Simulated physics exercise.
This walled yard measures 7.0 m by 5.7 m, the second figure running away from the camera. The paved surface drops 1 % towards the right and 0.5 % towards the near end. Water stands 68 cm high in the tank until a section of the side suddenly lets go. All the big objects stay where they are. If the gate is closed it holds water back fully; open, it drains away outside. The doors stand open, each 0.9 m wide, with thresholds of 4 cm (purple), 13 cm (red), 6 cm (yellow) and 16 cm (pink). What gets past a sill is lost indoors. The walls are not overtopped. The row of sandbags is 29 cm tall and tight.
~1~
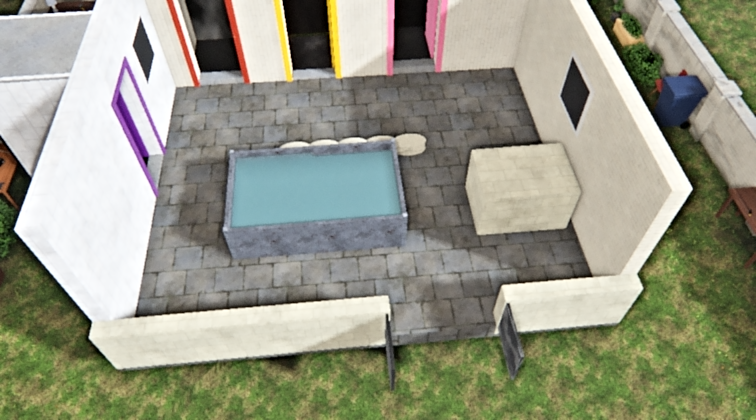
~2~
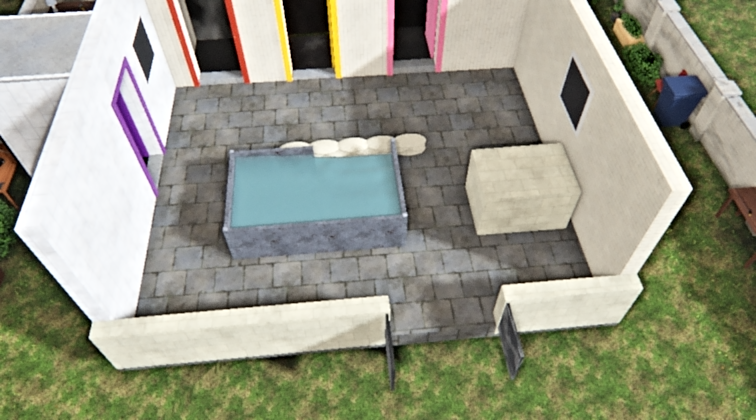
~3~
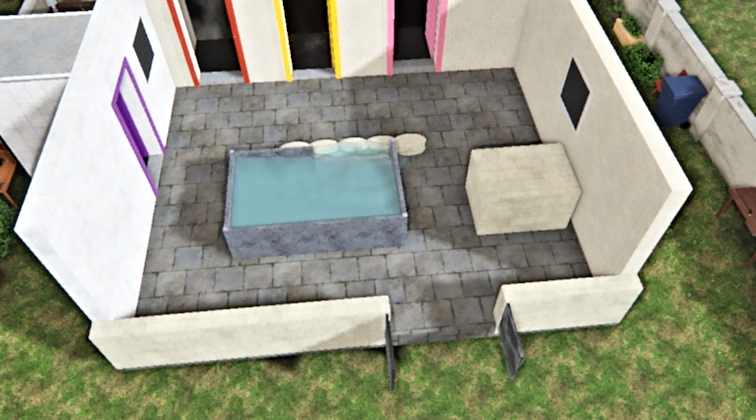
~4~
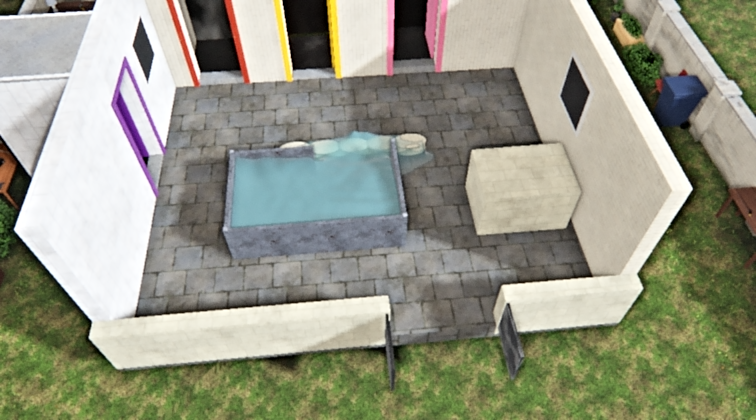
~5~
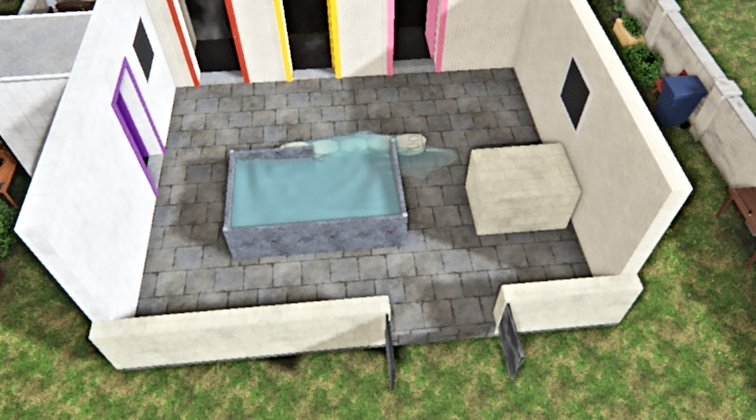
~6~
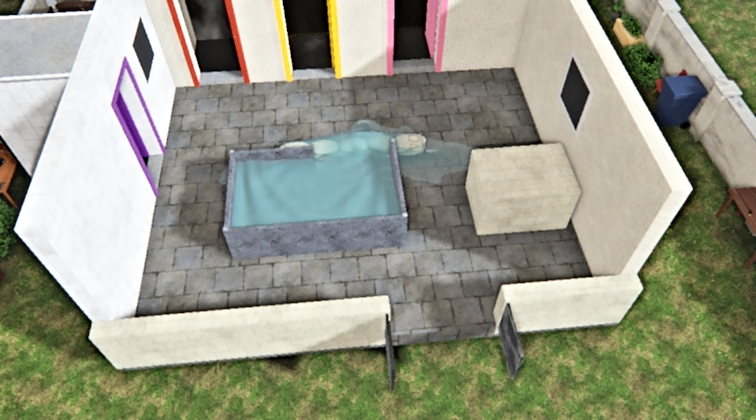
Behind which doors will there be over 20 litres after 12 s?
Within that time: At the purple door it passes the limit; at the red door it keeps below the limit; at the yellow door it goes over the limit; at the pink door it does not reach the limit.
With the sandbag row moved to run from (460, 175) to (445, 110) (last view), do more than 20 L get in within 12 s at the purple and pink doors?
Then: Purple not over, pink over.
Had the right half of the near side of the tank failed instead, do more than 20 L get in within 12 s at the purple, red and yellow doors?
Then: Purple not over, red under, yellow below.
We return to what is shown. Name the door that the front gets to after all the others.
Last comes the red one.
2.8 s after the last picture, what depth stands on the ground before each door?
In cm: Purple 9, red 7, yellow 7, pink 6.
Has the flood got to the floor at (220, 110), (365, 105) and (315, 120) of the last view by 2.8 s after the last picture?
In turn: Flooded, wet, flooded.
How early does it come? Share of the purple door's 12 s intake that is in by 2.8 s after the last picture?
Some 40 per cent by then.
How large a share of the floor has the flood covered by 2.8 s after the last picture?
Near 60 per cent is wet.
Then, 0.7 s after the last picture water covers 35 % of the floor and is deepest (55 cm) near (361, 161); purple door 5 cm at the sill, 2 L in, red door not reached, yellow door not reached, pink door not reached.
Then, 1.5 s after the last picture water covers 55 % of the floor and is deepest (44 cm) near (351, 162); purple door 7 cm at the sill, 33 L in, red door not reached, yellow door 13 cm at the sill, 12 L in, pink door 15 cm at the sill, 0 L in.
Then, 2.8 s after the last picture water covers 60 % of the floor and is deepest (31 cm) near (342, 170); purple door 9 cm at the sill, 93 L in, red door 7 cm at the sill, 0 L in, yellow door 7 cm at the sill, 32 L in, pink door 6 cm at the sill, 0 L in.
Then, 6.3 s after the last picture water covers 80 % of the floor and is deepest (25 cm) near (342, 162); purple door 10 cm at the sill, 188 L in, red door 5 cm at the sill, 0 L in, yellow door 4 cm at the sill, 34 L in, pink door 5 cm at the sill, 0 L in.
Then, 11.3 s after the last picture water covers 90 % of the floor and is deepest (16 cm) near (352, 169); purple door 7 cm at the sill, 243 L in, red door 4 cm at the sill, 0 L in, yellow door 5 cm at the sill, 40 L in, pink door 7 cm at the sill, 0 L in.
